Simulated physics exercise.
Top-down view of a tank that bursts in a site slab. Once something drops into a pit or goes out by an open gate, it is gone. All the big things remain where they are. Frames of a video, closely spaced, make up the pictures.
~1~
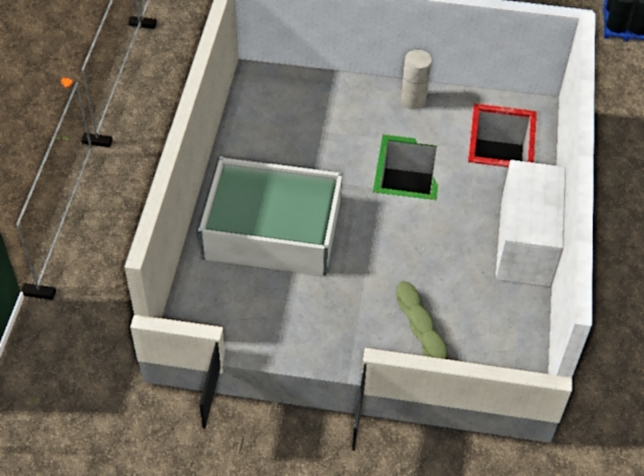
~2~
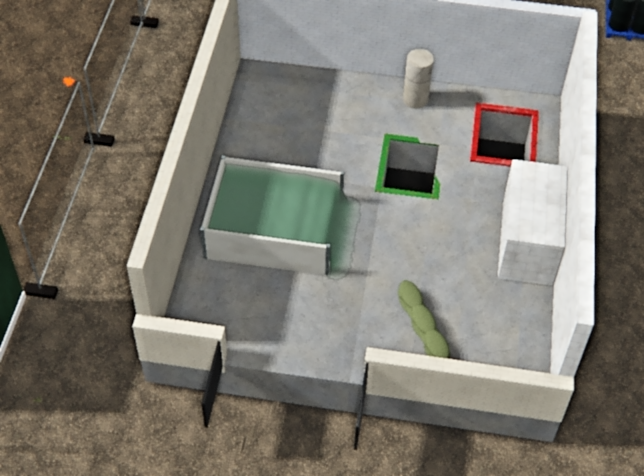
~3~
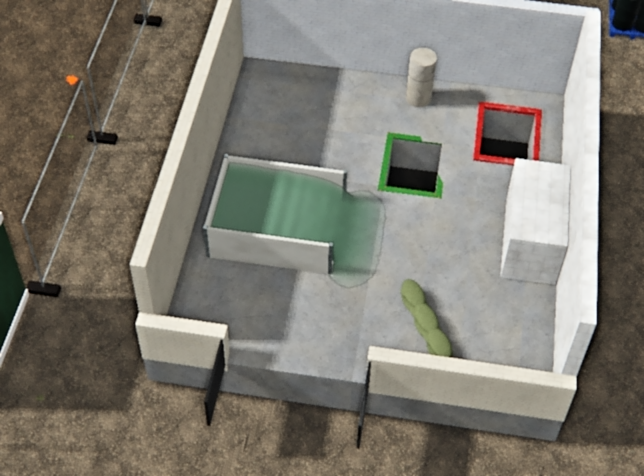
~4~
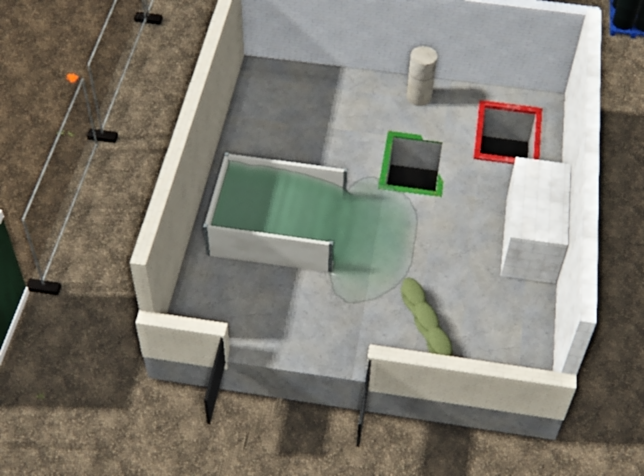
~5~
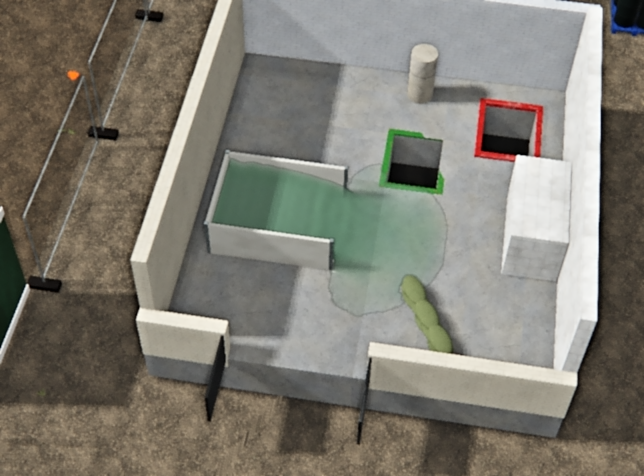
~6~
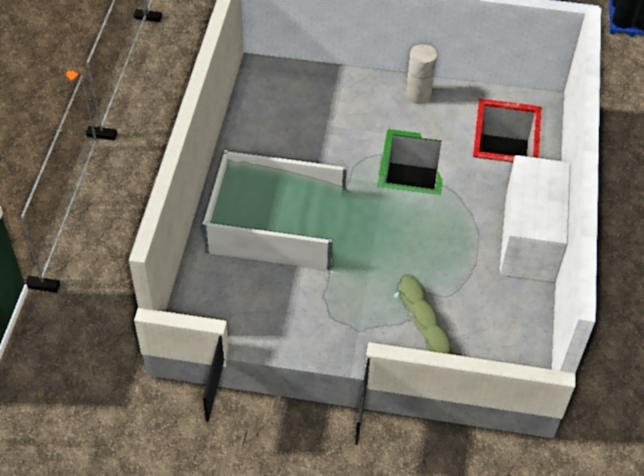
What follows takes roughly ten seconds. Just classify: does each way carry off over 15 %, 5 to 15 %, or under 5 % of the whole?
The gate carries off 5 to 15 %; the red pit carries off 5 to 15 %; the green pit carries off over 15 %.
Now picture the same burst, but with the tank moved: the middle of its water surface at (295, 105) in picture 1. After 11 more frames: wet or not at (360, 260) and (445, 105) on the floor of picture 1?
Looking at the two spots in order, the first is bone-dry and the second is waterlogged.
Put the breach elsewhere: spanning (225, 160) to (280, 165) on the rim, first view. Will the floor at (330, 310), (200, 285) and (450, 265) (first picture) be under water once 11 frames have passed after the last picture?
In the order asked: Out of reach, out of reach, out of reach.
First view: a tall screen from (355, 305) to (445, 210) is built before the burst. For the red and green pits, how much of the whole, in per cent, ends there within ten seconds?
Red 0 %, green 50 %.
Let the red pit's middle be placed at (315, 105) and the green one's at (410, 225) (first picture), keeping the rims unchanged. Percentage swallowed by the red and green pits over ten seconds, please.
Per cent, approx.: Red 0, green 55.
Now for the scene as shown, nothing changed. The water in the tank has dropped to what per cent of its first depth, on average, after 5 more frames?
Near 52 in a hundred.
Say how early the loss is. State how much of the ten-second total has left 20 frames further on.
I'd put it near 40 in a hundred.
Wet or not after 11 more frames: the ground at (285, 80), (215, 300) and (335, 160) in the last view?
Note - in order: Not inundated / not inundated / not inundated.
A moment on, water covers 25 % of the floor; the gate 0 %, the red pit 0 %, the green pit 3 %.
Next, water covers 35 % of the floor; the gate 0 %, the red pit 1 %, the green pit 5 %.
Then, water covers 45 % of the floor; the gate 1 %, the red pit 6 %, the green pit 9 %.
Later, water covers 65 % of the floor; the gate 3 %, the red pit 9 %, the green pit 14 %.
In the end, water covers 85 % of the floor; the gate 7 %, the red pit 9 %, the green pit 24 %.
